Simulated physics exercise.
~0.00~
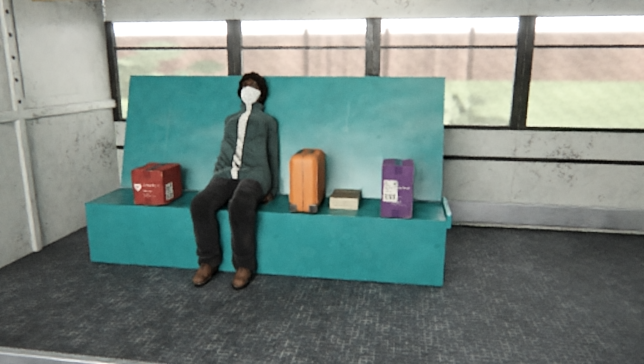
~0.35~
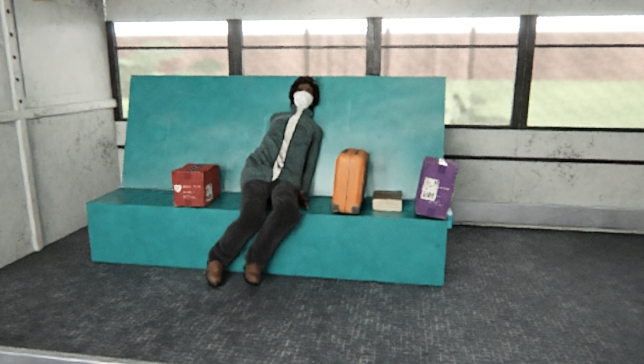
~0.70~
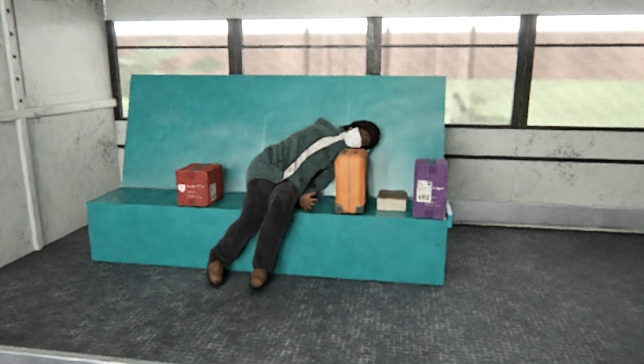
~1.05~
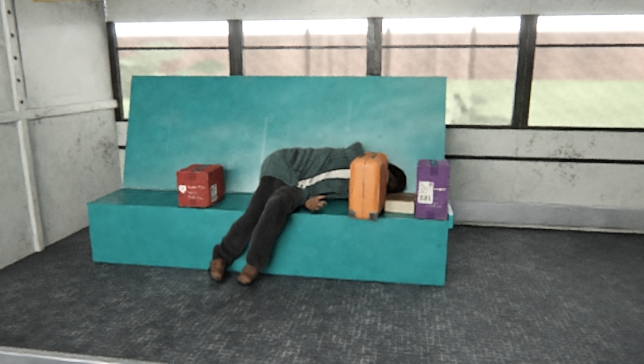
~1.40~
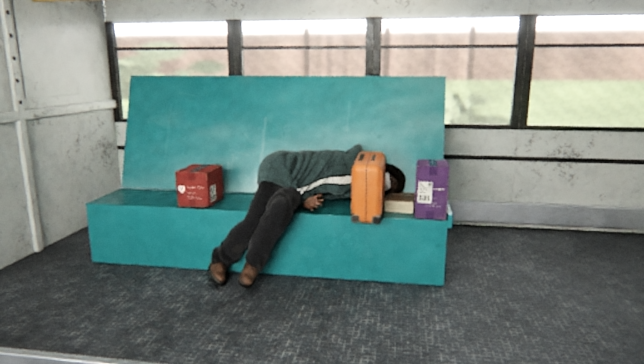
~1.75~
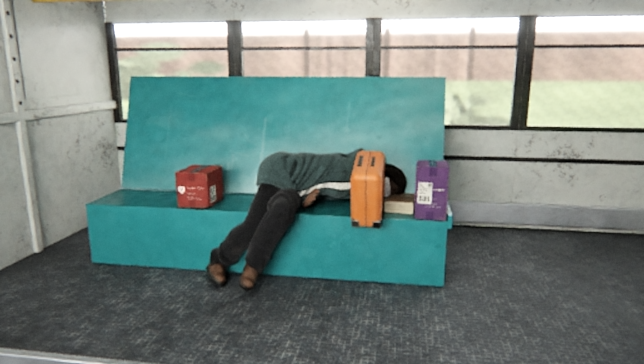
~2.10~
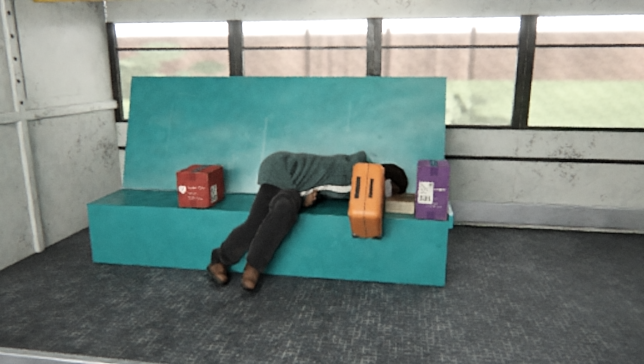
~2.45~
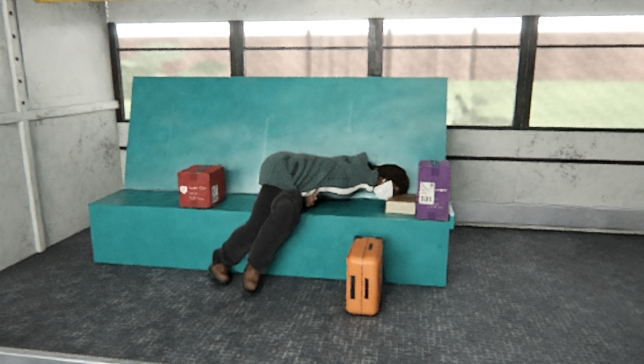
On a teal bench inside a tram, a masked, limp passenger and the luggage slide right; the passenger slumps over behind an orange case, which leans forward and drops to the floor, while the red holdall, brown folder and purple pack stay on the seat beside the sprawled passenger.
